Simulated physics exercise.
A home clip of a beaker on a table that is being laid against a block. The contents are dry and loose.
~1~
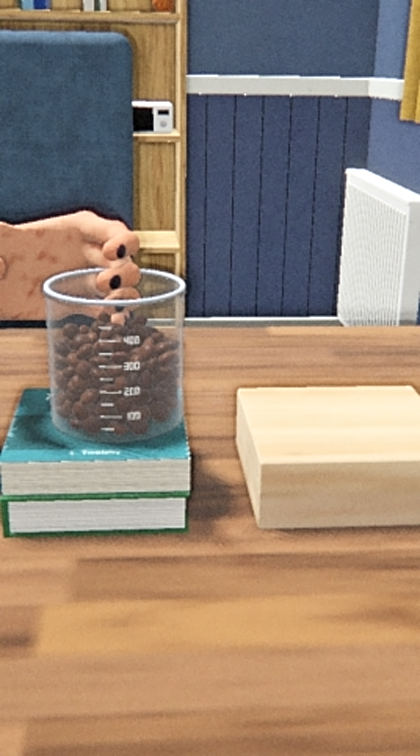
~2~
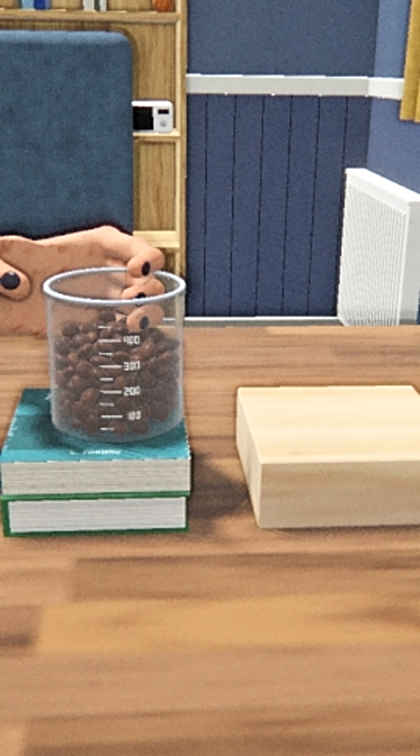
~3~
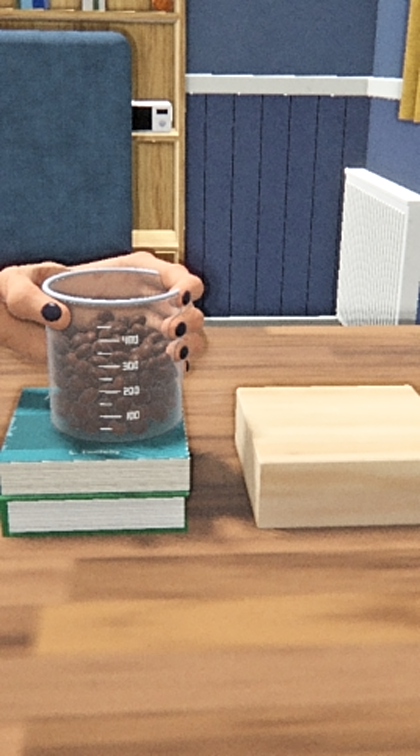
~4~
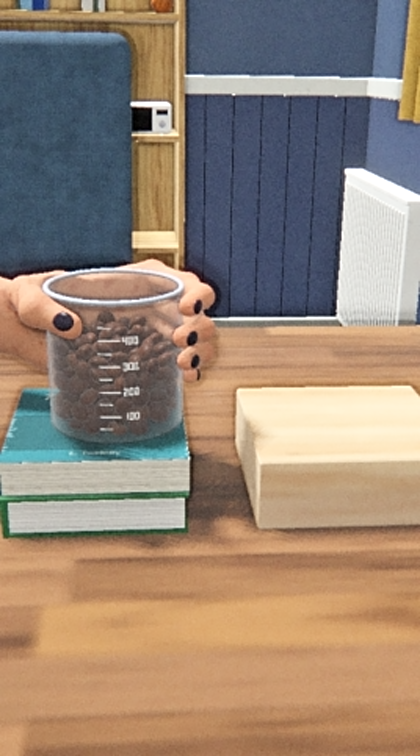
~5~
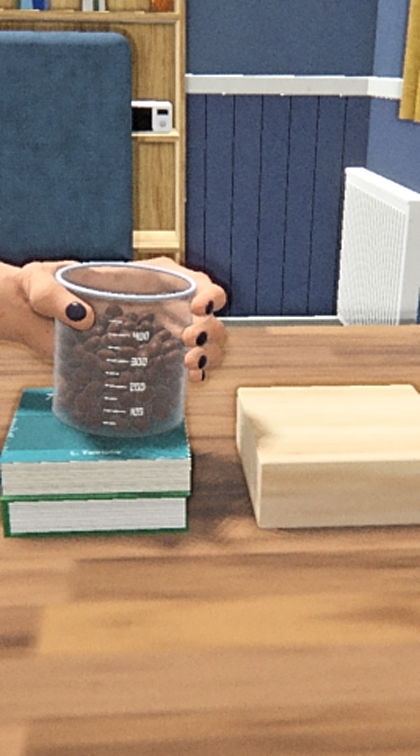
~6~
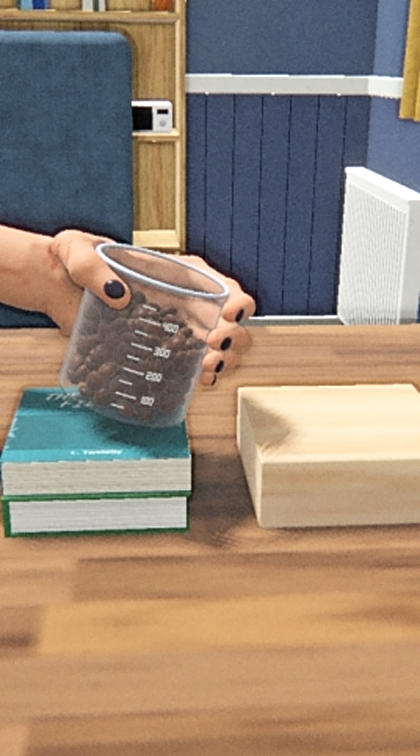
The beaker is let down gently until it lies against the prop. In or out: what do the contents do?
The load spills over the rim.
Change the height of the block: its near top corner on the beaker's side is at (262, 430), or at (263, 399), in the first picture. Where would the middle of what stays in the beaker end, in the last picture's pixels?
Around (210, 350) in the first try, (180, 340) in the second.
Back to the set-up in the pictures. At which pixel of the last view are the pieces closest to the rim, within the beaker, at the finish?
Close to (321, 403).
Then, 0.29 s on from there, the beaker leans 40°; everything is still inside.
Then, 0.65 s on from there, the beaker leans 67°; everything is still inside.
Then, 1.05 s on from there, the beaker leans 93°; a stray few of the flat chocolate drops out of it.
In the end, the beaker rests on the block at 94°; a small part of the flat chocolate drops out of it.
